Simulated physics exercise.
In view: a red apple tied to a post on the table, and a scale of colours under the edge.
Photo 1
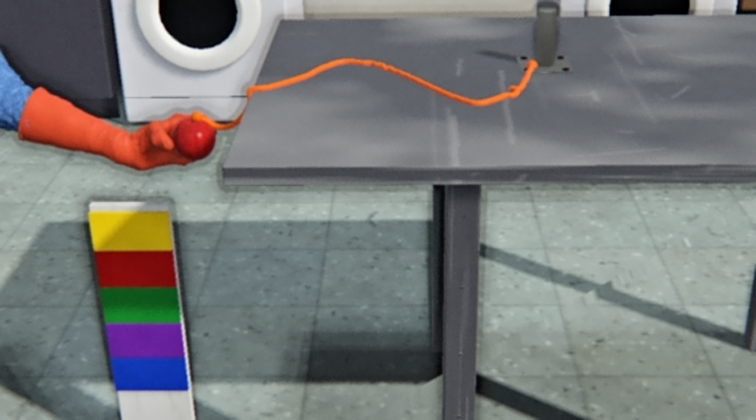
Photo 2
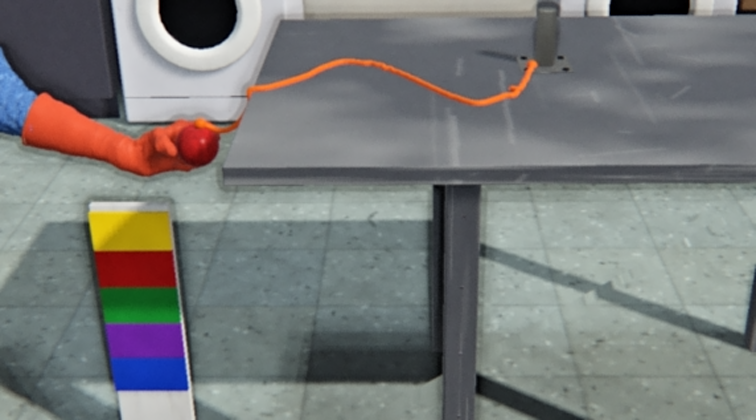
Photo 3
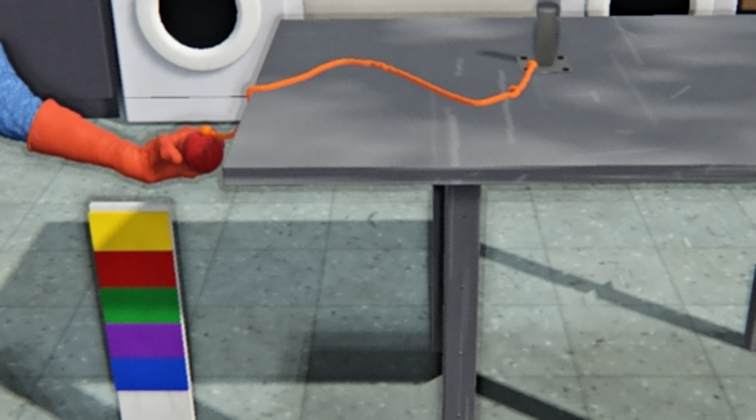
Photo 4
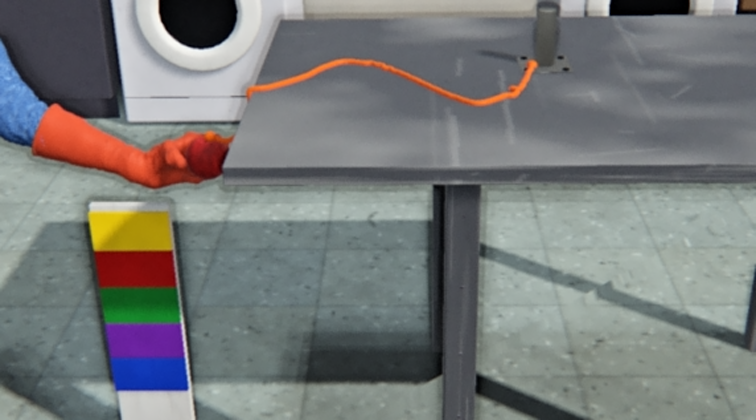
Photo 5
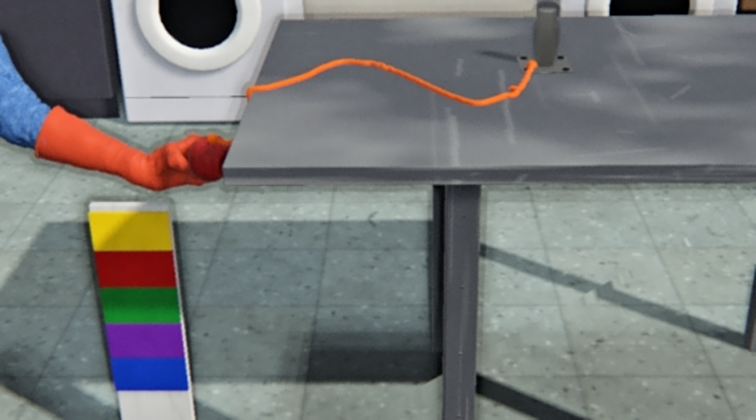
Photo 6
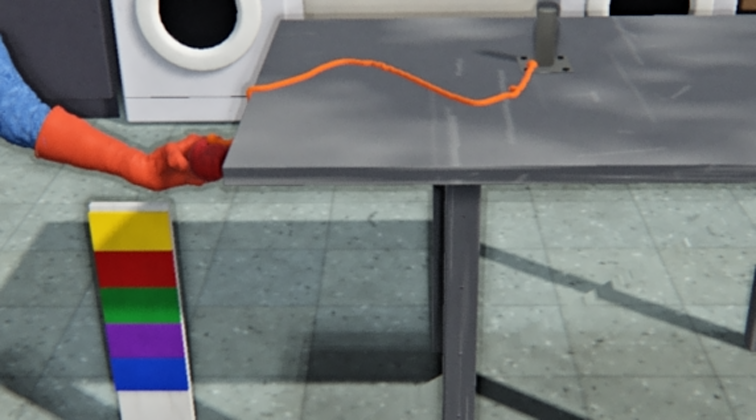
At first, an orange-gloved hand holds a red apple just off the left edge of a gray table, where an orange lead runs to a post, above a scale of colours. The hand then shifts slightly right and down, drawing the apple partly behind the table's corner, and barely moves after that.
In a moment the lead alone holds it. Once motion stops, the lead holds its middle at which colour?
At purple.
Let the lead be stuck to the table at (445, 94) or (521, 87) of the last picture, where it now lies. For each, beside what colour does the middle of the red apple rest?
Results, in sequence: Red / green.
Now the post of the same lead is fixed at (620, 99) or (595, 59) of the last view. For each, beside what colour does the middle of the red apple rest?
The first case gives green, the second gives green.
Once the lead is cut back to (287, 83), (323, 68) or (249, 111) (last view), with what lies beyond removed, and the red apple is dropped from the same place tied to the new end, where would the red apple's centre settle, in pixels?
I'd put it around (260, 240) for the first cut, (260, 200) for the second and (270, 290) for the third.
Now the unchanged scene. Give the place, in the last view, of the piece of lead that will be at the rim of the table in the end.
The bit in question sits close to (384, 68).
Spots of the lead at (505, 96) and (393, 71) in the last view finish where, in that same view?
At (422, 74) for the first, at (261, 89) for the second.
Soon after, apple near (251, 338); level with purple.
After that, apple near (279, 341); level with purple.
In the end, apple near (272, 342); level with purple. At purple.
